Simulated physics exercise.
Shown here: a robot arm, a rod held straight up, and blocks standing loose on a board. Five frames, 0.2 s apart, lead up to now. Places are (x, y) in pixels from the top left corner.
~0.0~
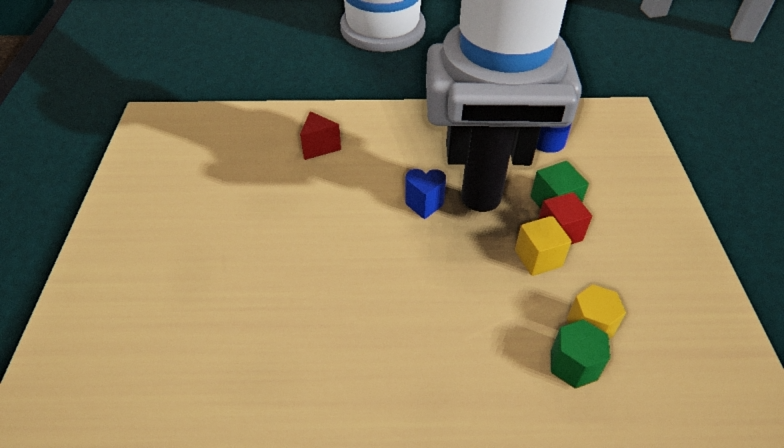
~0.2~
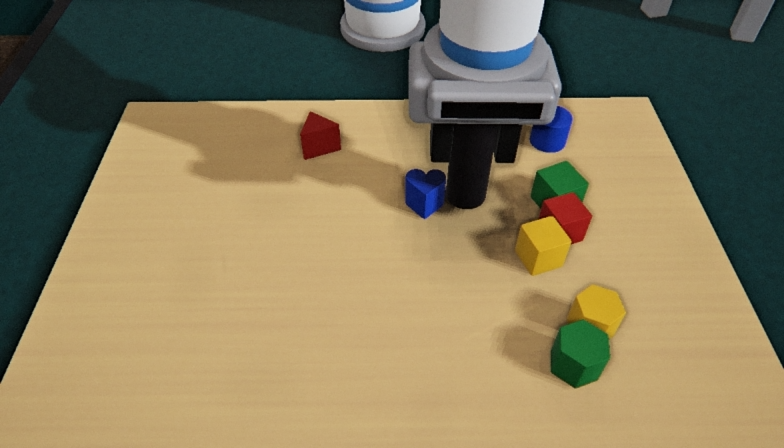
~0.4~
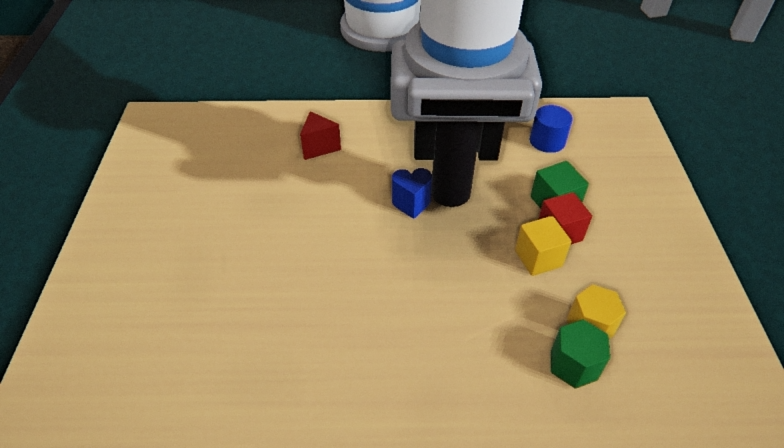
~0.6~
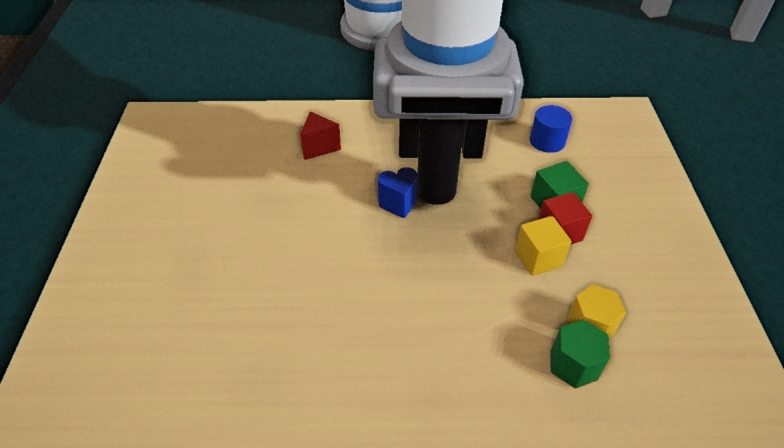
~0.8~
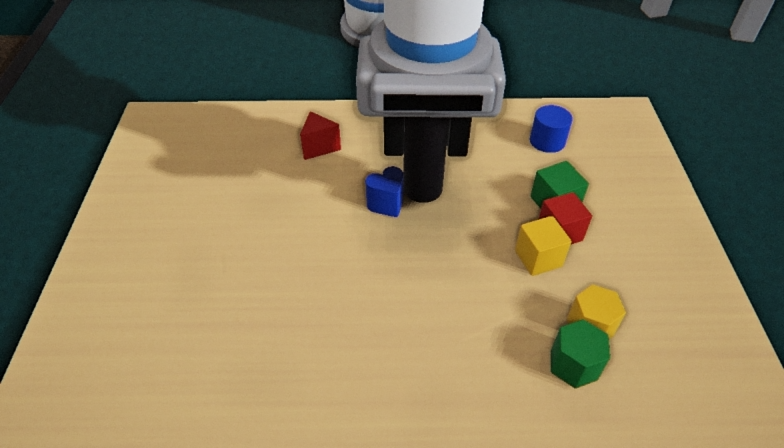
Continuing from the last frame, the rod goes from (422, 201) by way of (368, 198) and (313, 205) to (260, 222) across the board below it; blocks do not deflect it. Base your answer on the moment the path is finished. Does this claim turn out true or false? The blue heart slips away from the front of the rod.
That claim is false.
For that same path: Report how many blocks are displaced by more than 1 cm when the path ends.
One moves.
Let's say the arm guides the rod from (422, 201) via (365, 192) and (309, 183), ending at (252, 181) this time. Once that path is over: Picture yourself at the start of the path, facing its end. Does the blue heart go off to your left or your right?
The left-hand side.
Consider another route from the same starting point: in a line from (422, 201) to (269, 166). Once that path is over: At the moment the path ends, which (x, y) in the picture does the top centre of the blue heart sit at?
I'd guess (336, 183).
On the path given first. One third of the way, rod (367, 186); blue heart (333, 184), turned 50° anticlockwise.
Two thirds of the way, rod (310, 193); blue heart (277, 196), turned 60° anticlockwise.
At the end, rod (256, 210); red triangular piece still; blue heart (220, 214), turned 60° anticlockwise.
